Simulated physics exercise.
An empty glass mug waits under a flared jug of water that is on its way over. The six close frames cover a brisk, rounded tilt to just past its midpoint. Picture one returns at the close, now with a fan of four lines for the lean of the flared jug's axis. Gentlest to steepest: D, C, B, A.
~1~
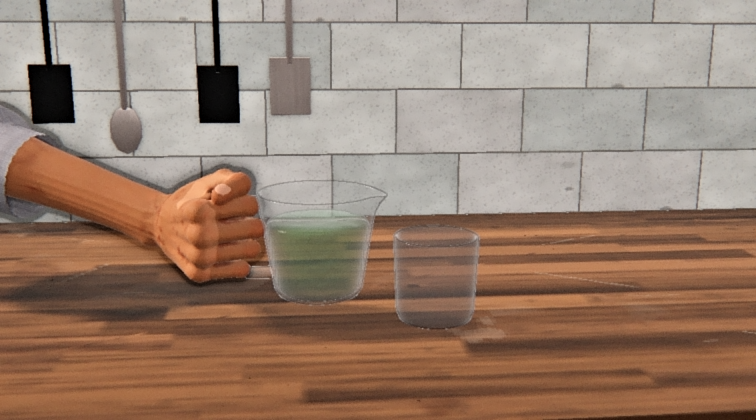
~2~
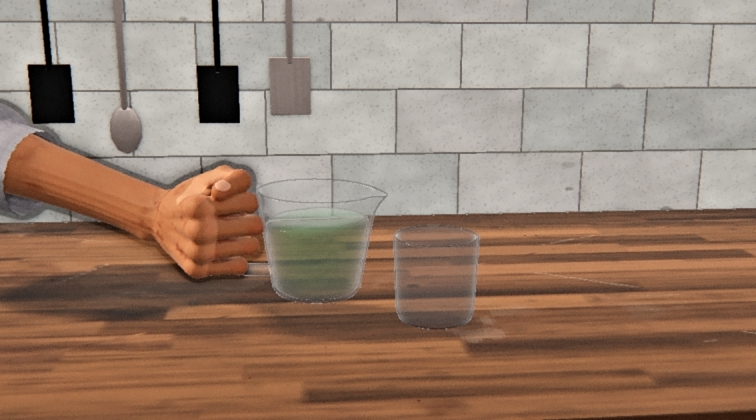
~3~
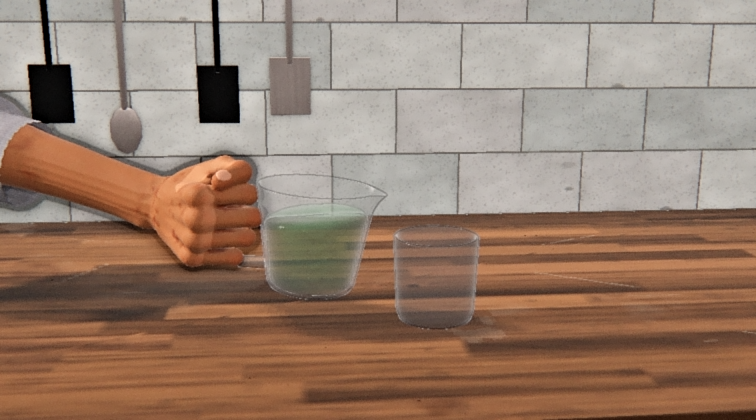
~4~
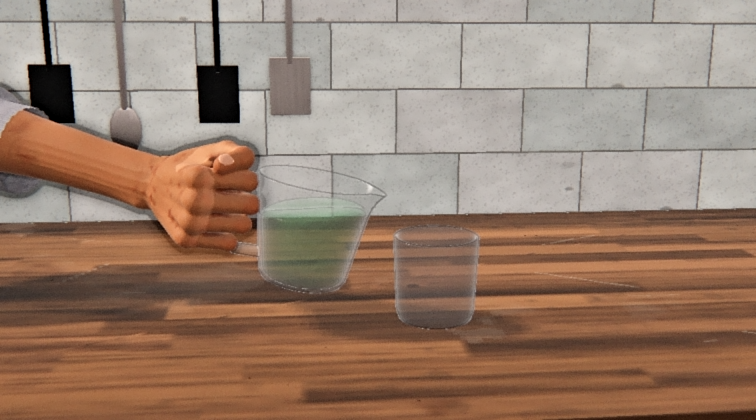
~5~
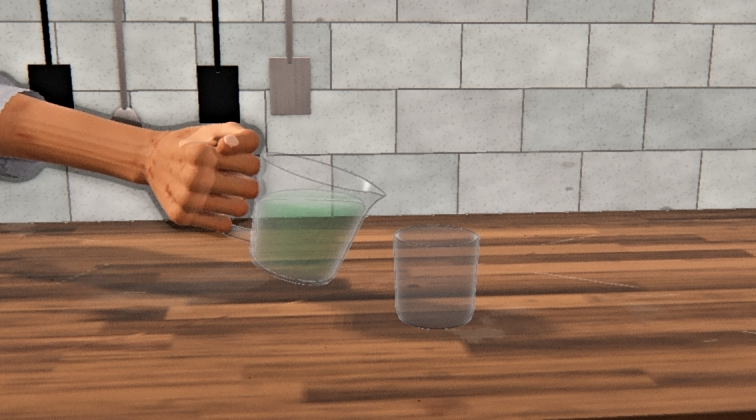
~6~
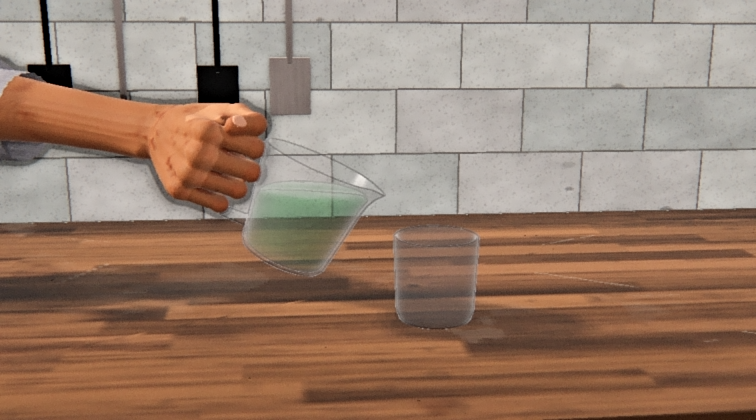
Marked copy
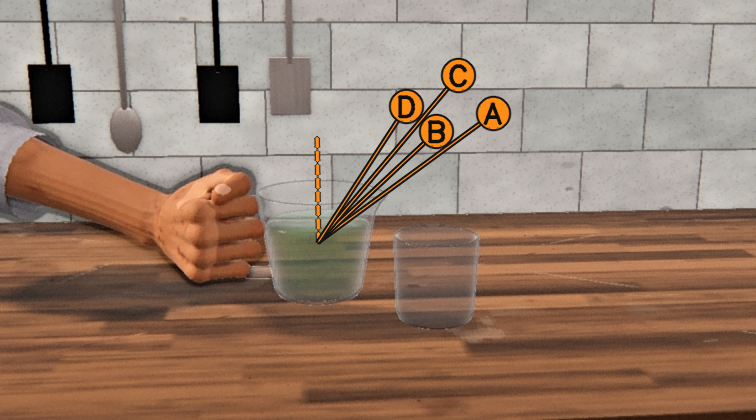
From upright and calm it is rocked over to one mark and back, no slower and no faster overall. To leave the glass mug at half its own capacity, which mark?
The answer is tilt A.
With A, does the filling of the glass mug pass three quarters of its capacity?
No, less.
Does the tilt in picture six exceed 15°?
Yes, it does.
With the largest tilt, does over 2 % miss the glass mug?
No.
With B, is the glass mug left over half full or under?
Under half.
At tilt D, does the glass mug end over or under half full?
Under.
On the marked copy, A at (479, 123); B at (424, 143); C at (447, 88); D at (397, 120).
With A, the glass mug ends with about 50 % of what it can hold.
With B, the glass mug ends with about 32 % of what it can hold.
With C, the glass mug ends with about 18 % of what it can hold.
With D, the glass mug ends with about 7 % of what it can hold.
